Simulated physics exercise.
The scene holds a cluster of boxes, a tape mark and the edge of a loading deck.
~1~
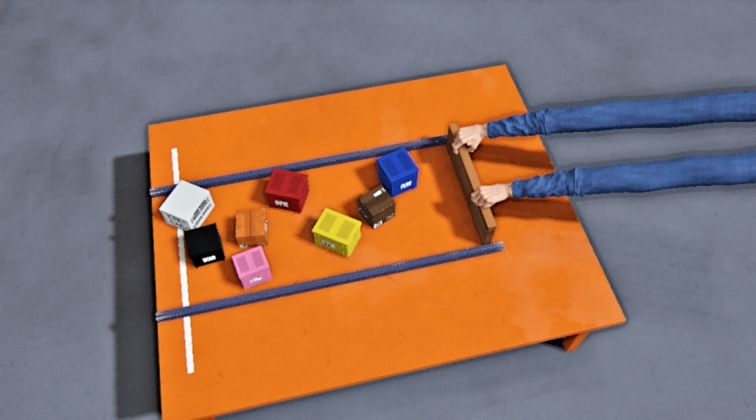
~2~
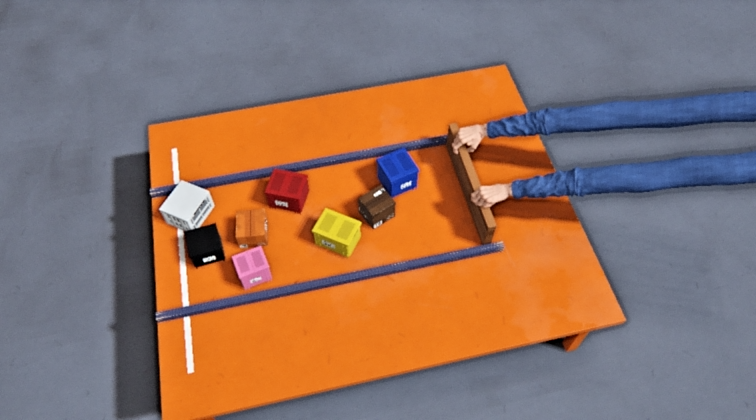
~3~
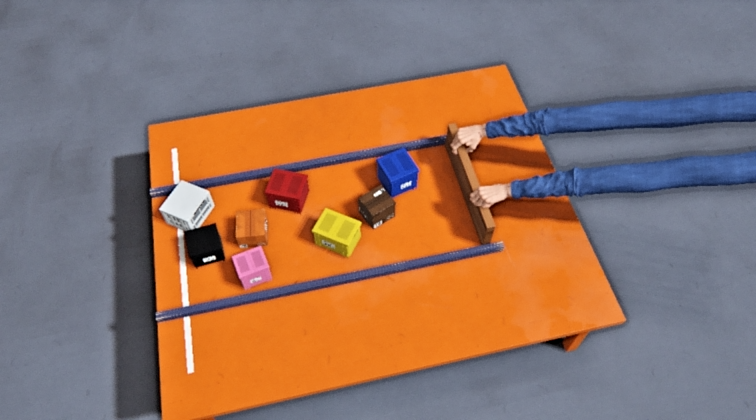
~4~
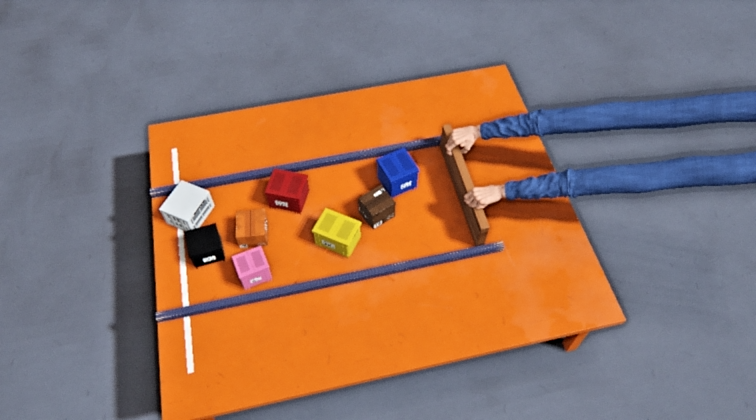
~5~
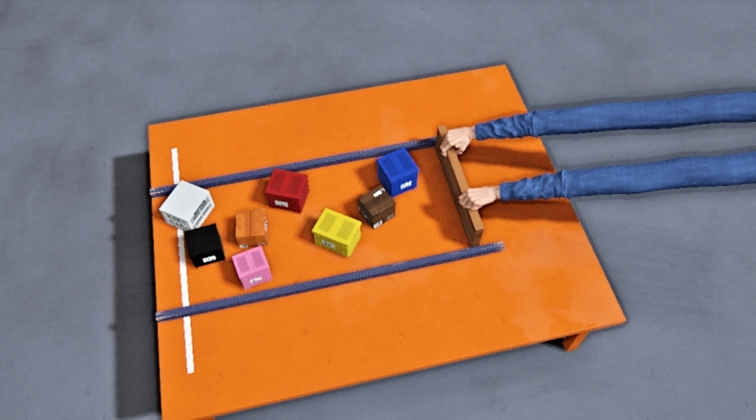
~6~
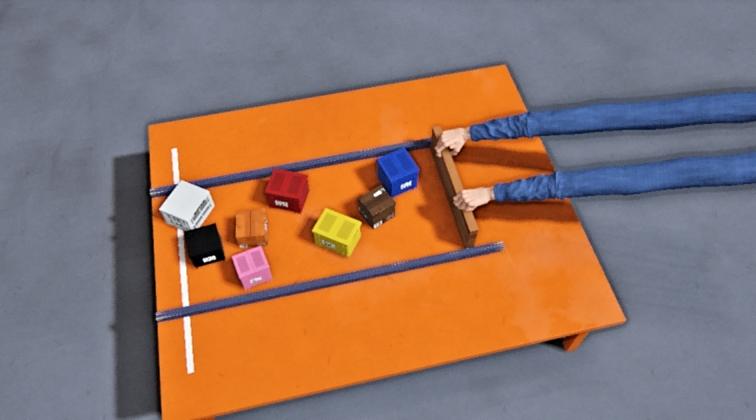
On an orange tabletop, two hands slide a wooden plank slightly left between dark rails toward scattered, motionless coloured boxes.
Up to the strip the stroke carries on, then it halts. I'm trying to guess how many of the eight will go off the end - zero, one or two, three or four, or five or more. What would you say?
You'd find the ones that came down come in at more than four here.
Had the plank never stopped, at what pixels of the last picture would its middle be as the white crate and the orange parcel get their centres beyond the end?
The middle is at (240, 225) when it's the white crate, and at (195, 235) when it's the orange parcel.
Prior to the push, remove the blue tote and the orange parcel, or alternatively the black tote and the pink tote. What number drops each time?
Try 1: 3; try 2: 3.
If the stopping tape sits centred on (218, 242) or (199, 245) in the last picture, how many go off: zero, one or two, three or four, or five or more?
1 or 2; three to four.
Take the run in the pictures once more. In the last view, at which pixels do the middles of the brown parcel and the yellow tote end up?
The brown parcel settles near (164, 244); as for the yellow tote, near (160, 281).
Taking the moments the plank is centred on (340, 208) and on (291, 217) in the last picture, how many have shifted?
At the one place 4, at the other 6.
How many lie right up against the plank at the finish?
It touches 3.
Early on, none off yet; white crate at rest near (188, 207); black tote at rest near (205, 246); pink tote at rest near (253, 268).
Finally, the number that fall off is five or more; lost, red tote, orange parcel, pink tote, black tote and white crate.
